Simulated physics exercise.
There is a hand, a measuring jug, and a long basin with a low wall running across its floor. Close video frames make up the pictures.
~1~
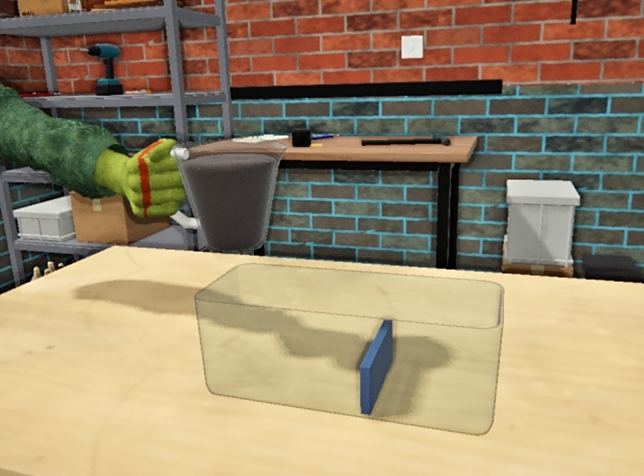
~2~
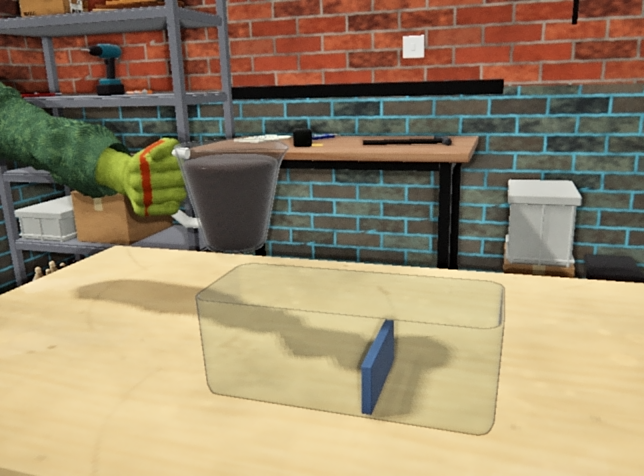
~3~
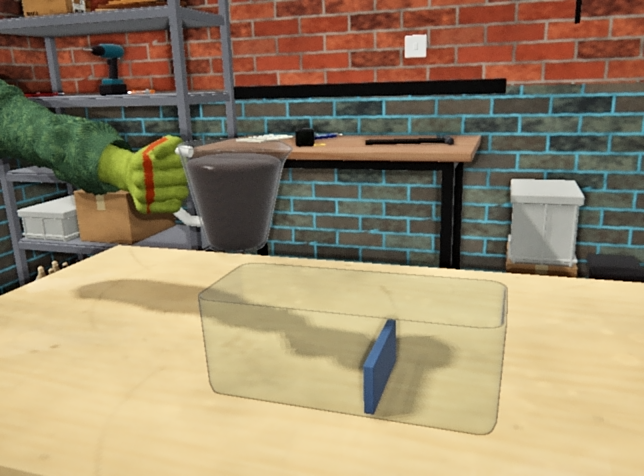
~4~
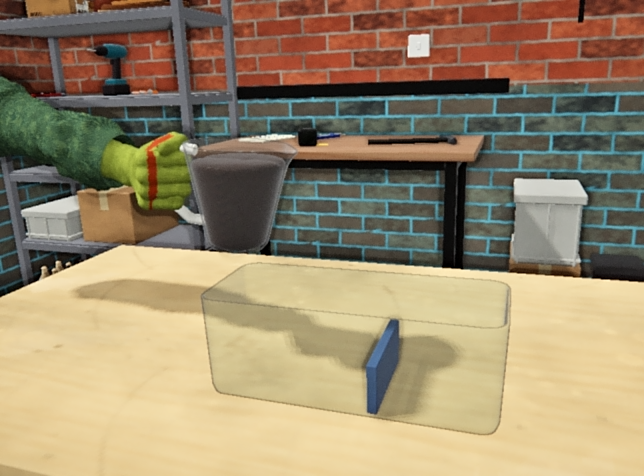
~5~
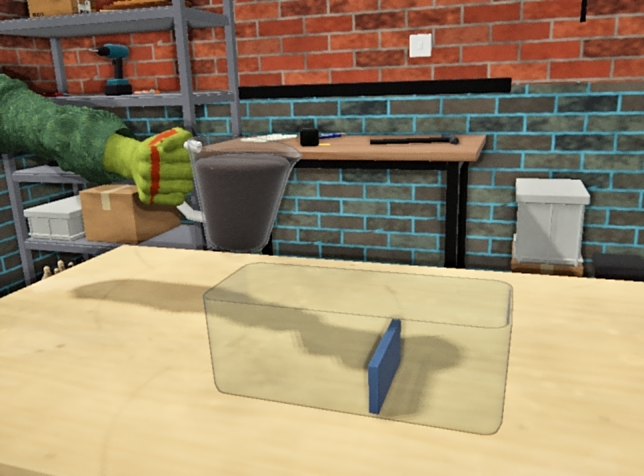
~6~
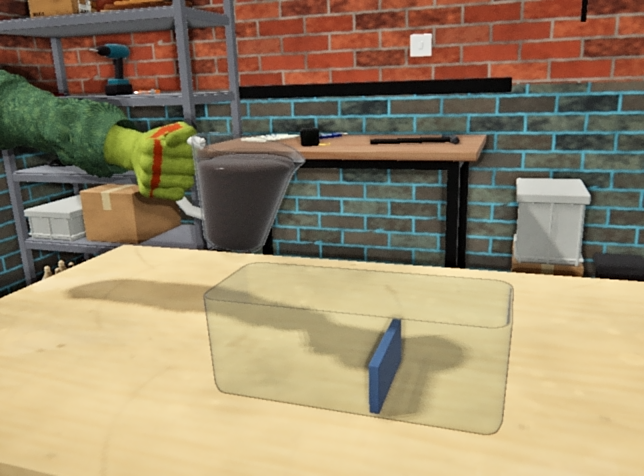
A green-gloved hand held a jug of dark coffee above a wooden table, behind a clear long basin with a low blue wall inside, and slowly tilted the jug slightly to the right.
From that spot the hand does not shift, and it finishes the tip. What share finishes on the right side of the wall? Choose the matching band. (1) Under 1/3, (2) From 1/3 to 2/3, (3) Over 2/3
Under 1/3 (1).
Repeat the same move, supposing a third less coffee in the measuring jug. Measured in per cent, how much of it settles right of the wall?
That share would be some 5 parts in a hundred.
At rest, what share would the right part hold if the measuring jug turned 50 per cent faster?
Close to 5 per cent.
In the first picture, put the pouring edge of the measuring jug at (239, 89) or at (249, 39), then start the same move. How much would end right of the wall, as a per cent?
First try: Near 0 percent; second try: Near 5 percent.
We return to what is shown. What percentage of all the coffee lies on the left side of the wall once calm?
I'd put it near 95 per cent.
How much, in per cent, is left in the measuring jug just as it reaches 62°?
It keeps around 75 per cent at that angle.
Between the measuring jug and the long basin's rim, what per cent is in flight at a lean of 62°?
I'd reckon some 15 per cent.
A moment on, the measuring jug is tipped part way and 73 per cent is still to pour, 10 is left of the wall and 0 right of it.
Next, the measuring jug is tipped on its side and 22 per cent is still to pour, 65 is left of the wall and 0 right of it.
Then the measuring jug is tipped on its side and 1 per cent is still to pour, 95 is left of the wall and 2 right of it.
Later the measuring jug is tipped on its side and 0 per cent is still to pour, 96 is left of the wall and 3 right of it.
In the end 96 per cent lies left of the wall, 2 right of it and 2 outside.
